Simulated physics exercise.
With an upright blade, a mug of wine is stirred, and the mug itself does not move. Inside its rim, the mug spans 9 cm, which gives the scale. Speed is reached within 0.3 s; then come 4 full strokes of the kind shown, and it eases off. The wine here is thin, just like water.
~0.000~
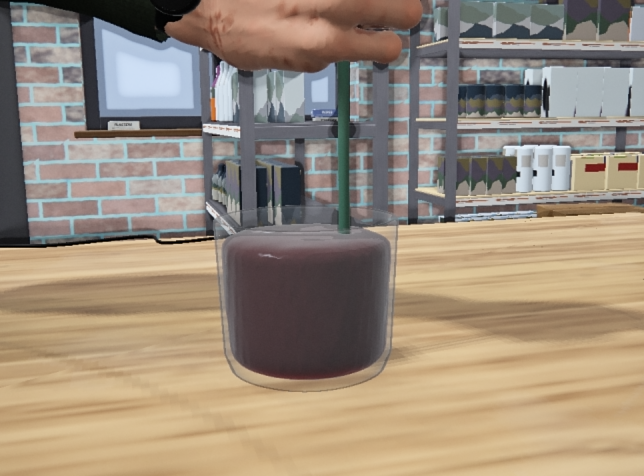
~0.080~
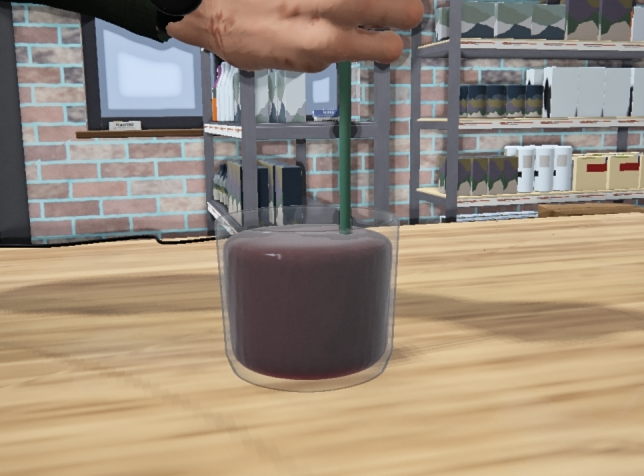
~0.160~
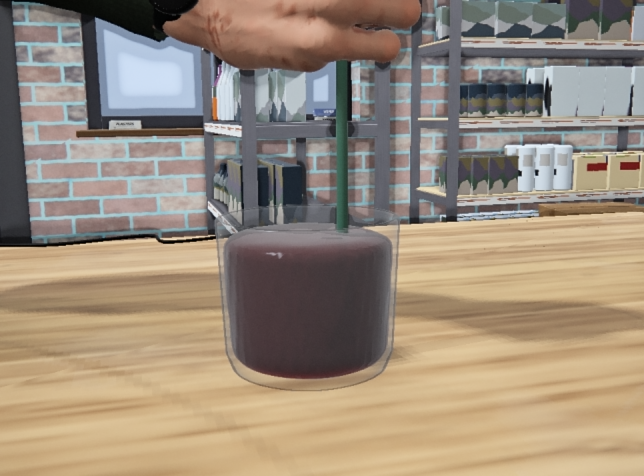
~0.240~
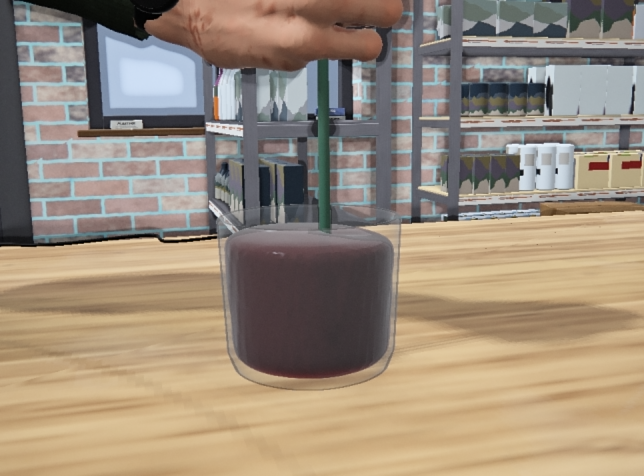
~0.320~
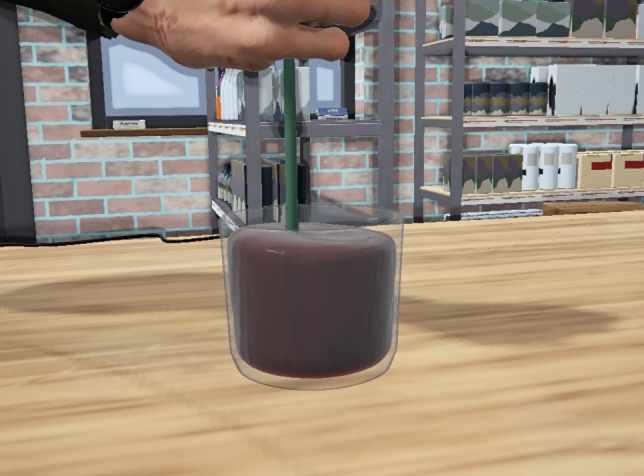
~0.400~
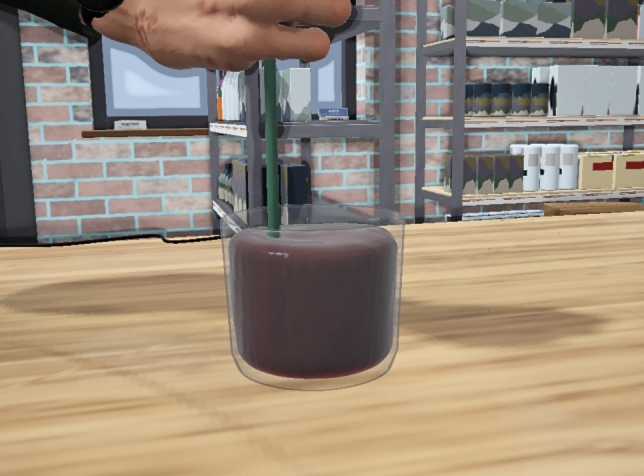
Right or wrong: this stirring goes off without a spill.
Right.
By 0.90 s 0 ml is over the rim.
By 1.40 s 0 ml is over the rim.
By 1.91 s 0 ml is over the rim.
By 2.41 s 0 ml is over the rim.
At rest 0 ml is over the rim.
